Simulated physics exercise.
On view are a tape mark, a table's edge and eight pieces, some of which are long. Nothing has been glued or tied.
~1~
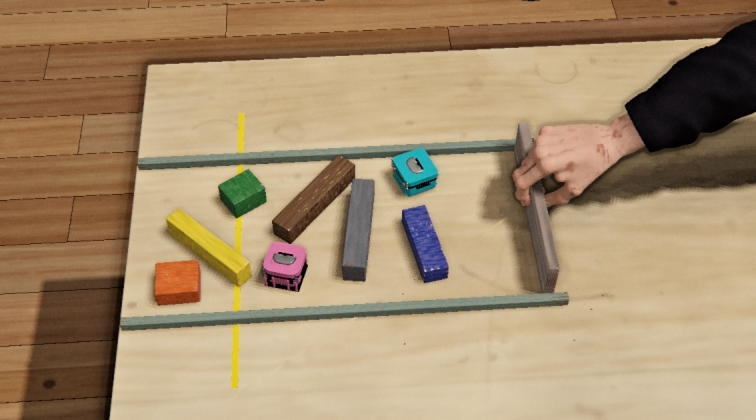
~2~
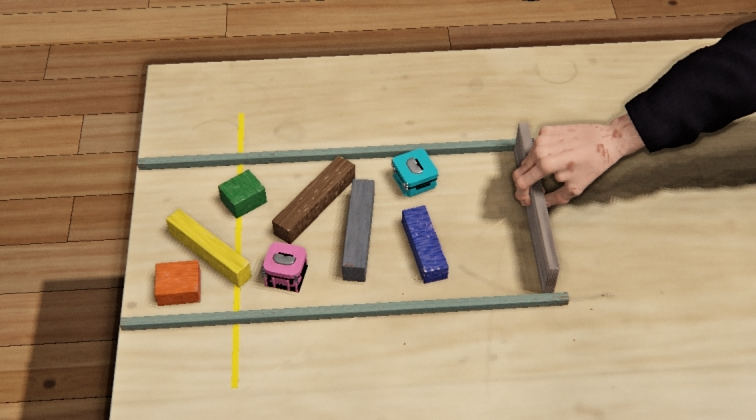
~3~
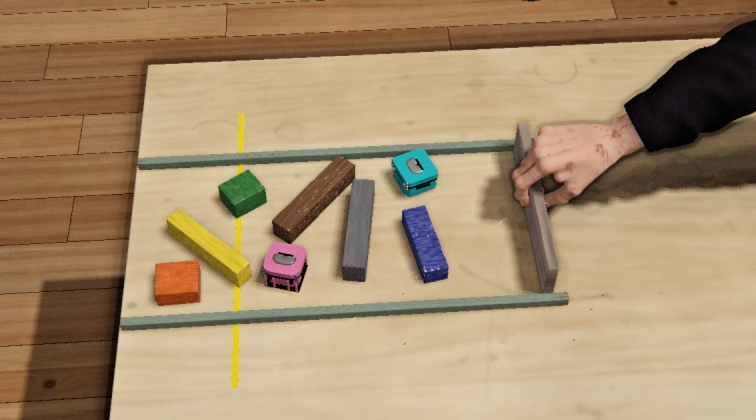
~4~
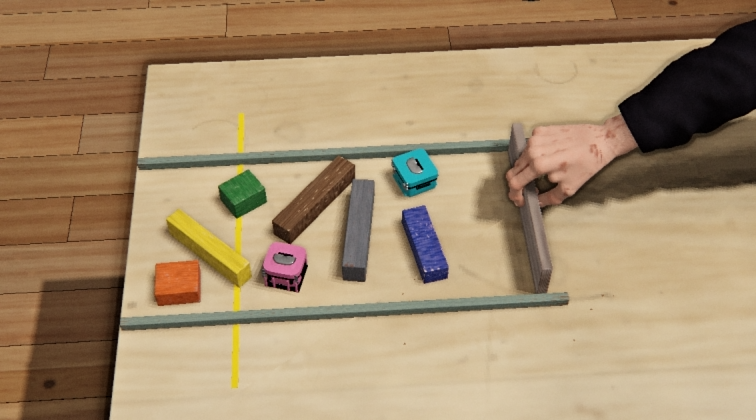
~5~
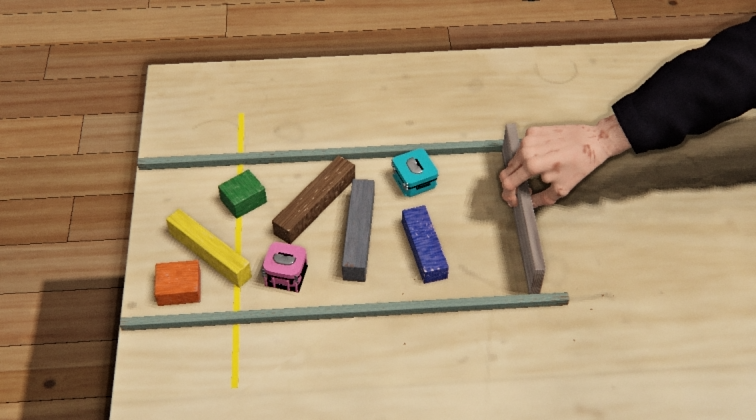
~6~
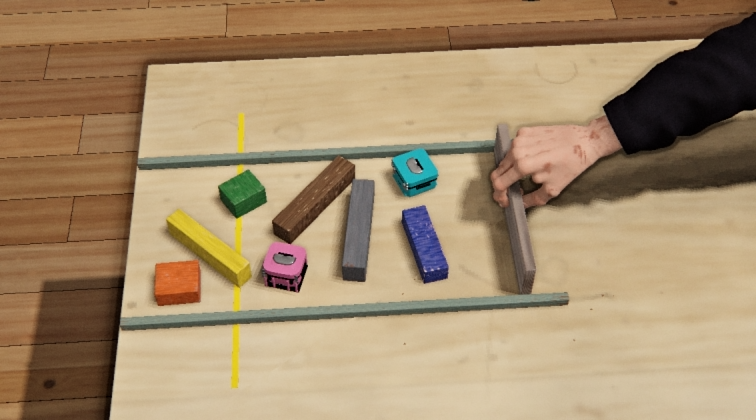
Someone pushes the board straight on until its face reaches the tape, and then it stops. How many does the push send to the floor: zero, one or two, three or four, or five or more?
The table loses one piece, perhaps two.
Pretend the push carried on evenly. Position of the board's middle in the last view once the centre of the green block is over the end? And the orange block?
First one: Around (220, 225). Other one: Around (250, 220).
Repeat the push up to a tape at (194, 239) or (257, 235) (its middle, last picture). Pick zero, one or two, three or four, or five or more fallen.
3 or 4; zero.
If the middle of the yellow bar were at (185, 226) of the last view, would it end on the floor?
From that start it hangs on.
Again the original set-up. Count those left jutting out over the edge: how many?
Things overhanging at the end: 1.
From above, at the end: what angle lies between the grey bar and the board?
The angle is about 0 degrees.
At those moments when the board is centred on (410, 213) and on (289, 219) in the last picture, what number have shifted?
The first number is 2, the next one 8.
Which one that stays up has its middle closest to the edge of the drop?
That is the yellow bar.
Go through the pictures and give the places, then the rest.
The first picture shows orange block (178, 283); yellow bar (209, 248); green block (243, 194); board (535, 206); tape (238, 236).
The second picture shows yellow bar (209, 248); board (535, 206).
The third picture shows green block (243, 194); brown bar (315, 199).
The fourth picture shows orange block (178, 283); pink case (286, 267).
The fifth picture shows yellow bar (209, 248); turquoise case (415, 174).
The sixth picture shows orange block (178, 283); yellow bar (209, 248); green block (243, 194); board (513, 207); tape (238, 236).
Early on, none off yet; orange block at rest near (178, 283); yellow bar at rest near (209, 248); green block at rest near (243, 194).
Finally, the number that fall off is one or two; lost, orange block.
